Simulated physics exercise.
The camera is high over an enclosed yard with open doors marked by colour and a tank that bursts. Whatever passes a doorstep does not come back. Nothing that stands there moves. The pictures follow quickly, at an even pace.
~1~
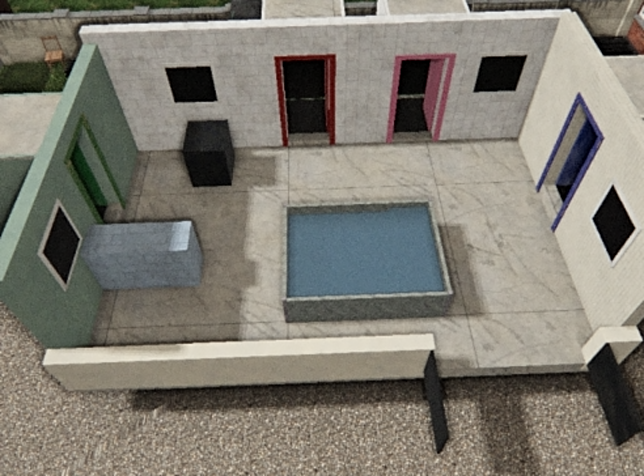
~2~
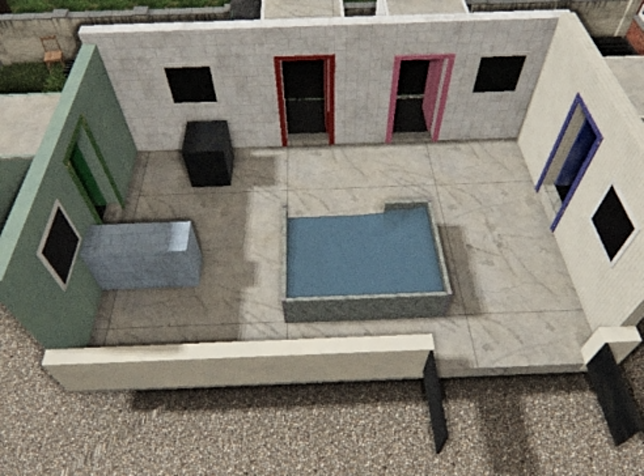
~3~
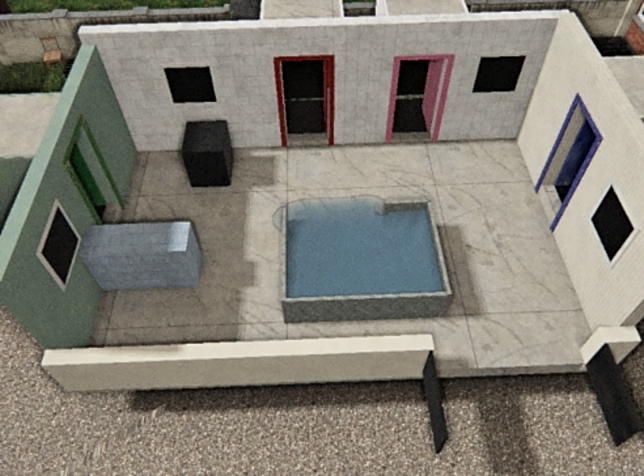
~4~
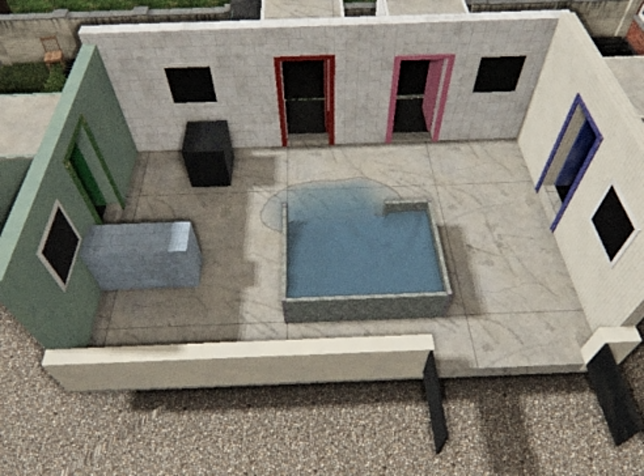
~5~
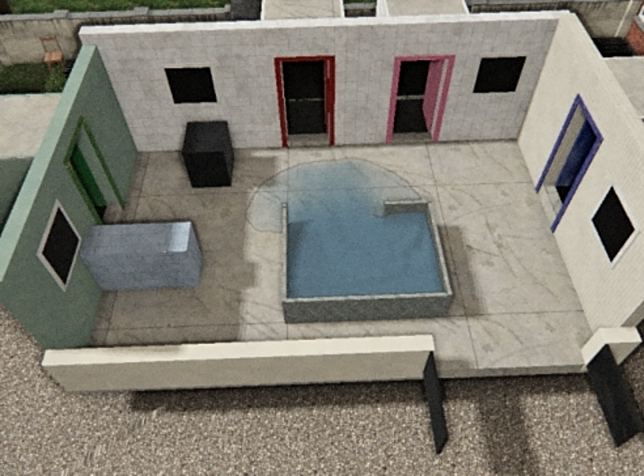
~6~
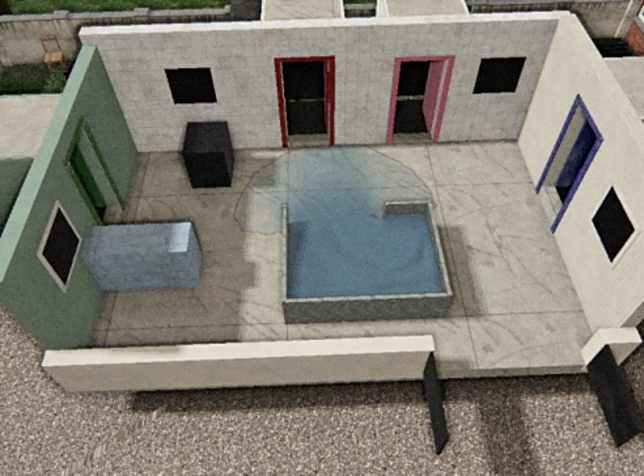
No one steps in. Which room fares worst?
Most goes in at the red door.
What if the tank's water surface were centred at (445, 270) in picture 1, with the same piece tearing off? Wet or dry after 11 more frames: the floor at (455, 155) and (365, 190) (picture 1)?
One after the other: Under water, flooded.
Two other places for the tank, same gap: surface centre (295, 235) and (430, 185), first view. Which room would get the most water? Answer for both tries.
In turn: The red-painted one, the pink one.
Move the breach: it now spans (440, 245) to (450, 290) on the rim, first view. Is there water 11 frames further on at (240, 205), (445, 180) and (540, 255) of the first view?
One after the other: Clear, not flooded, covered.
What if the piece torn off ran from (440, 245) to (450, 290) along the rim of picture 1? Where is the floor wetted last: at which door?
That is the door marked green.
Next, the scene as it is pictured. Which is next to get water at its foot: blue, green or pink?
It is the one in pink.
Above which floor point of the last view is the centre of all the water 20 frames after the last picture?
Near (332, 208).
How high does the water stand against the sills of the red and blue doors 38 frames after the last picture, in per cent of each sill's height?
Roughly 110 per cent, then 30 per cent.
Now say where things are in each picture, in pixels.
In the first frame, the open tank at (362, 249) is whole and still.
In the second frame, water pours out on the open tank's far side and has run to a hidden place.
In the third frame, the front is at a hidden place, out from the gap on the open tank's far side.
In the fourth frame, water pours out on the open tank's far side and has run to (386, 189).
In the fifth frame, water pours out on the open tank's far side and has run to (365, 163).
In the sixth frame, the front is at (357, 146), out from the gap on the open tank's far side.
A moment on, water covers 25 % of the floor; red door a lot in, green door not reached, pink door a trickle in, blue door not reached.
Next, water covers 30 % of the floor; red door a lot in, green door not reached, pink door some in, blue door not reached.
Then, water covers 50 % of the floor; red door a lot in, green door wet at the sill, nothing in, pink door some in, blue door wet at the sill, nothing in.
Later, water covers 80 % of the floor; red door a lot in, green door wet at the sill, nothing in, pink door a lot in, blue door wet at the sill, nothing in.
In the end, water covers 95 % of the floor; red door a lot in, green door wet at the sill, nothing in, pink door a lot in, blue door wet at the sill, nothing in; the red door has let in the most.
